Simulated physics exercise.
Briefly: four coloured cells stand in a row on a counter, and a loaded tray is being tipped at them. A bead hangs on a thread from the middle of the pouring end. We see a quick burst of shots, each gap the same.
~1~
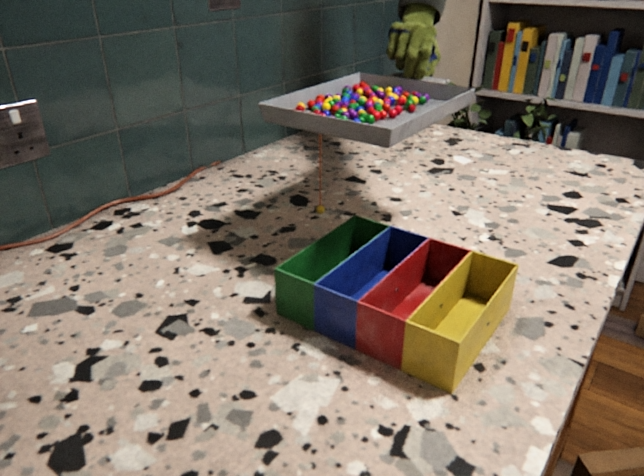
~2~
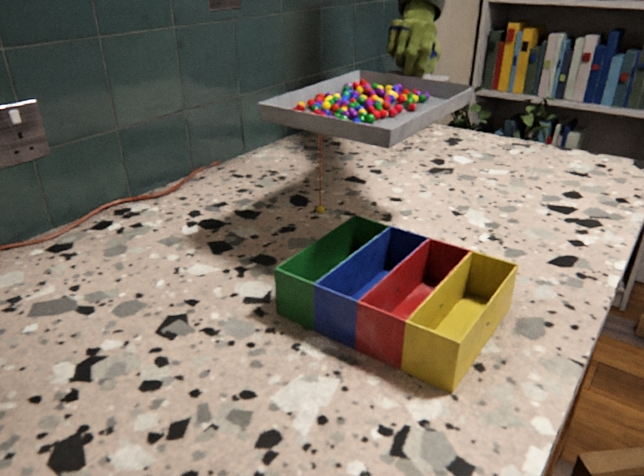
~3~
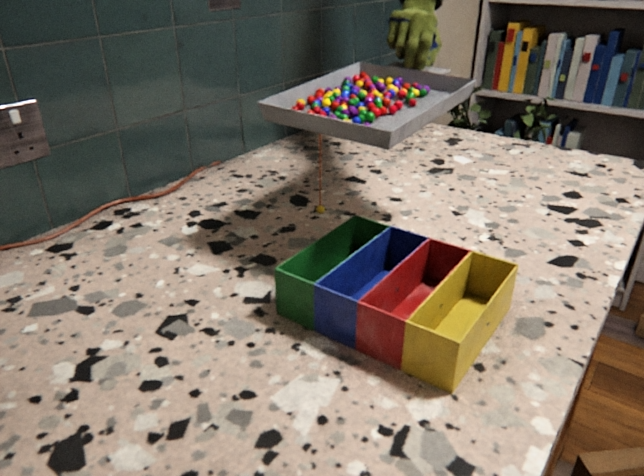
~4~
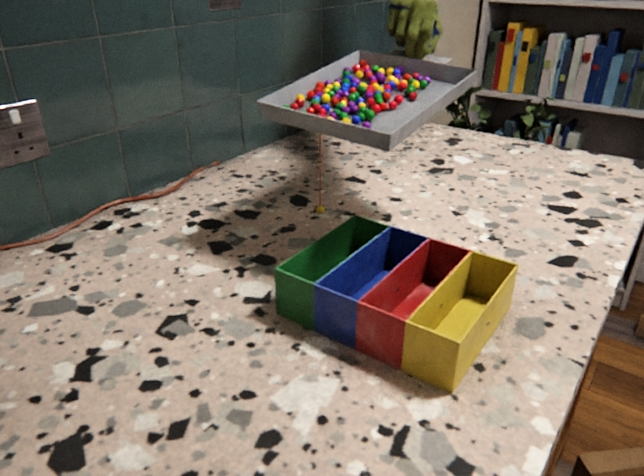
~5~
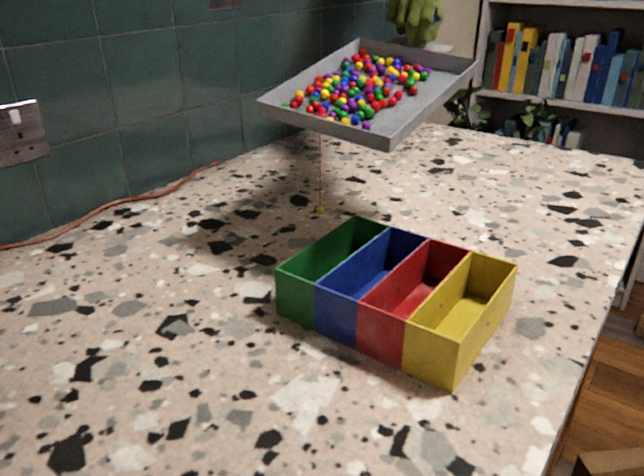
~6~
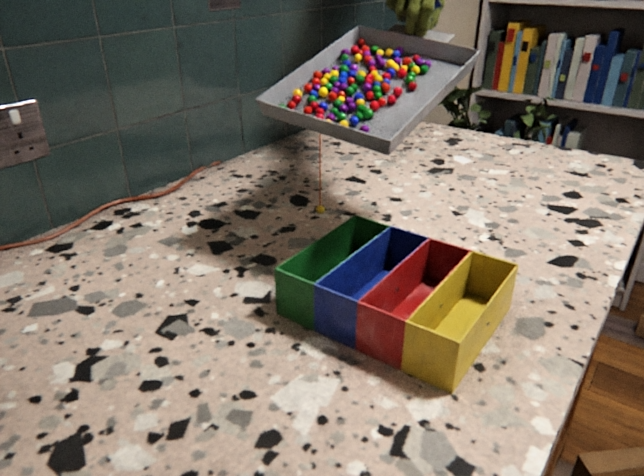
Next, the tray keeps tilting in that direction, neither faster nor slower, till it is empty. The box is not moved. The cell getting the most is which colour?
It is blue.
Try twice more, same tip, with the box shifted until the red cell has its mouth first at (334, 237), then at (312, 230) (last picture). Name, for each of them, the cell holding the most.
In order: The cell in yellow, the cell in yellow.
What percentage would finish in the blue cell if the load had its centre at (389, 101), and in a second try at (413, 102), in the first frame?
First case around 60 %, second case around 50 %.
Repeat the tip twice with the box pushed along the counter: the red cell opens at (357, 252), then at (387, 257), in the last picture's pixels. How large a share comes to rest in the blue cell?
It works out to 20 percent and then 40 percent.
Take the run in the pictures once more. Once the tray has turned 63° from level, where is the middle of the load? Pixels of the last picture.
Roughly (351, 110).
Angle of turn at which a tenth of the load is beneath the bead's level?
The tilt is near 85° by then.
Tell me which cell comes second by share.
That one is the green cell.
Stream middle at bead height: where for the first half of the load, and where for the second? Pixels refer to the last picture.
Around (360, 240), followed by around (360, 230).
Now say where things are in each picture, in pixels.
The first picture shows corners of the pouring end at (264, 103) and (390, 127), level; middle of the load at (356, 107), round plastic beads; bead on its thread at (320, 209); green cell at (295, 295); blue cell at (335, 312); red cell at (380, 331); yellow cell at (430, 352).
The second picture shows corners of the pouring end at (264, 103) and (390, 128), level; middle of the load at (356, 105).
The third picture shows corners of the pouring end at (263, 102) and (389, 129), tipped barely, lowest at the right corner; middle of the load at (356, 102).
The fourth picture shows corners of the pouring end at (263, 100) and (389, 132), tipped a little, lowest at the right corner; middle of the load at (356, 96).
The fifth picture shows corners of the pouring end at (262, 99) and (389, 134), tipped a little, lowest at the right corner; middle of the load at (355, 91).
The sixth picture shows corners of the pouring end at (261, 98) and (388, 137), tipped clearly, lowest at the right corner; middle of the load at (354, 88), nearly all on the move; green cell at (295, 295); blue cell at (335, 312); red cell at (380, 331); yellow cell at (430, 352).
Soon after the last picture, tray tipped steeply; nearly all on the tray; a stray few in the blue cell; a stray few falling or outside the box.
A little later, tray tipped past a quarter turn; a small part on the tray; about a third in the blue cell; about a quarter in the green cell; a stray few in the red cell; about a quarter falling or outside the box.
Later still, tray tipped past a quarter turn; about half in the blue cell; about a third in the green cell; a stray few in the red cell; a small part falling or outside the box.
By the end, tray tipped past a quarter turn; about half in the blue cell; about a third in the green cell; a stray few in the red cell; none in the yellow cell; a small part outside the box.
